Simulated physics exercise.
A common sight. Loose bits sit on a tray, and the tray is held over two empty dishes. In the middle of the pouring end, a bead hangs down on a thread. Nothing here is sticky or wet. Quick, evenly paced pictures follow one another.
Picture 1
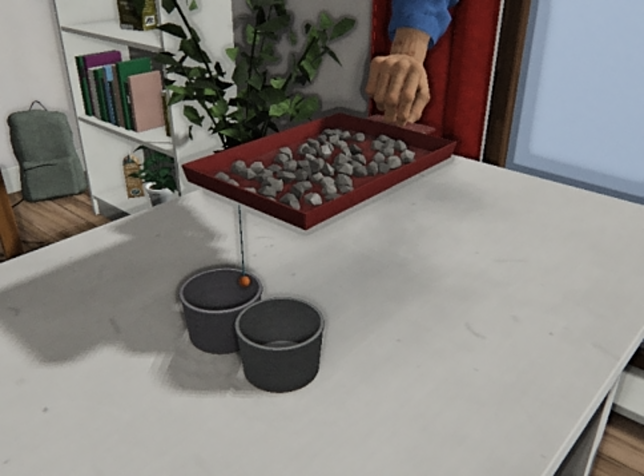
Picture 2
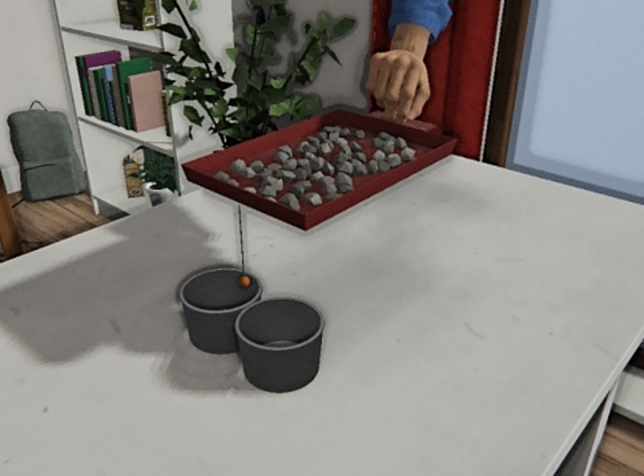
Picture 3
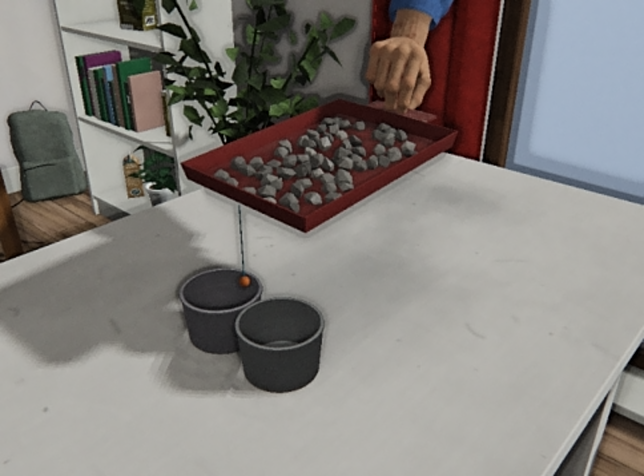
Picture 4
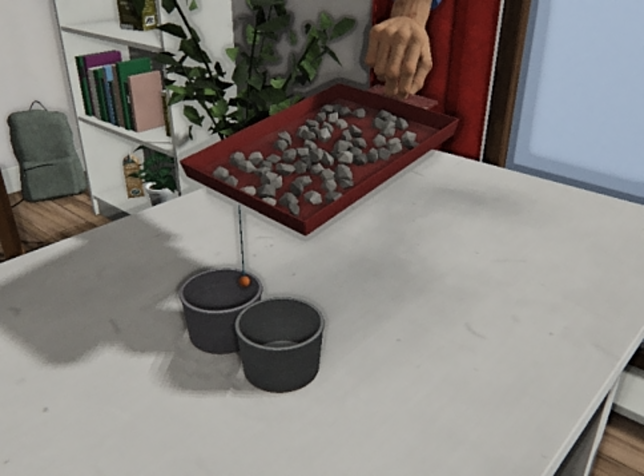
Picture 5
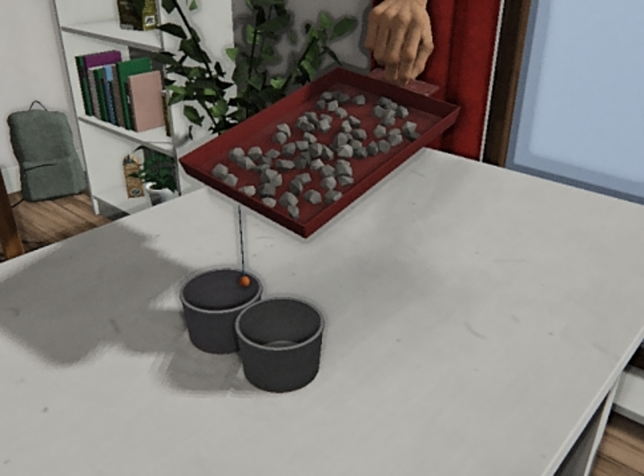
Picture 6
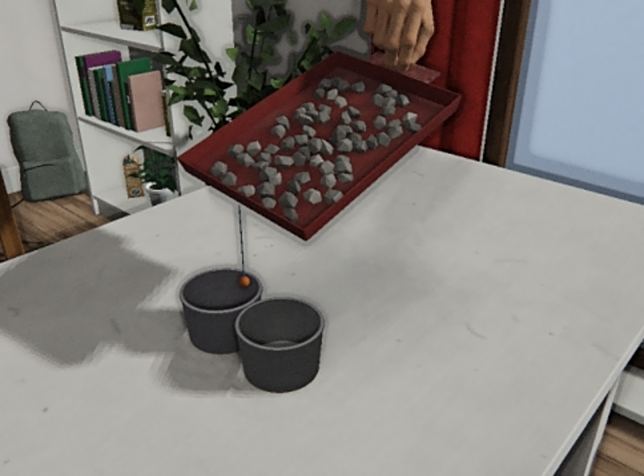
A hand held a red tray of gray gravel above two dark dishes on a white table, then slowly raised the back, tilting the tray toward its front right corner while an orange bead hung still.
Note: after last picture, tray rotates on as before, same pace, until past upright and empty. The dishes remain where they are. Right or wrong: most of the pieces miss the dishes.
Wrong.
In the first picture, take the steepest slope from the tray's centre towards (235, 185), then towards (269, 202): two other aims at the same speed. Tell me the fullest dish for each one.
For the first place it's the left-side dish, for the second the right-side dish.
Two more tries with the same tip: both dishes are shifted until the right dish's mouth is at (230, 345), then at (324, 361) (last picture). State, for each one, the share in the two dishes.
20 %, then 70 %.
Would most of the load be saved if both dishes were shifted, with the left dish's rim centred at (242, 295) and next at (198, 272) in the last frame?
Beyond half, then short of half.
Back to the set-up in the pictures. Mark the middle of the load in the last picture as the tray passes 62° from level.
Its middle sits at about pixel (297, 181).
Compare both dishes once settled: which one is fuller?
Result: The right of the two takes it.
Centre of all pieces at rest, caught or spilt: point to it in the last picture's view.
(288, 361).
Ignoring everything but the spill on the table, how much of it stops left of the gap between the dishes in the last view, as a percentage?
It works out at some 20 percent.
Shortly afterwards, tray tipped steeply; the whole lot on the tray.
Next, tray tipped past a quarter turn; near a quarter on the tray; near half in the right dish; a little outside both; a little in the air.
Some moments later, tray tipped past a quarter turn; the bulk in the right dish; near a quarter outside both.
In the end, tray tipped past a quarter turn; the bulk in the right dish; none at all in the left dish; near a quarter outside both.
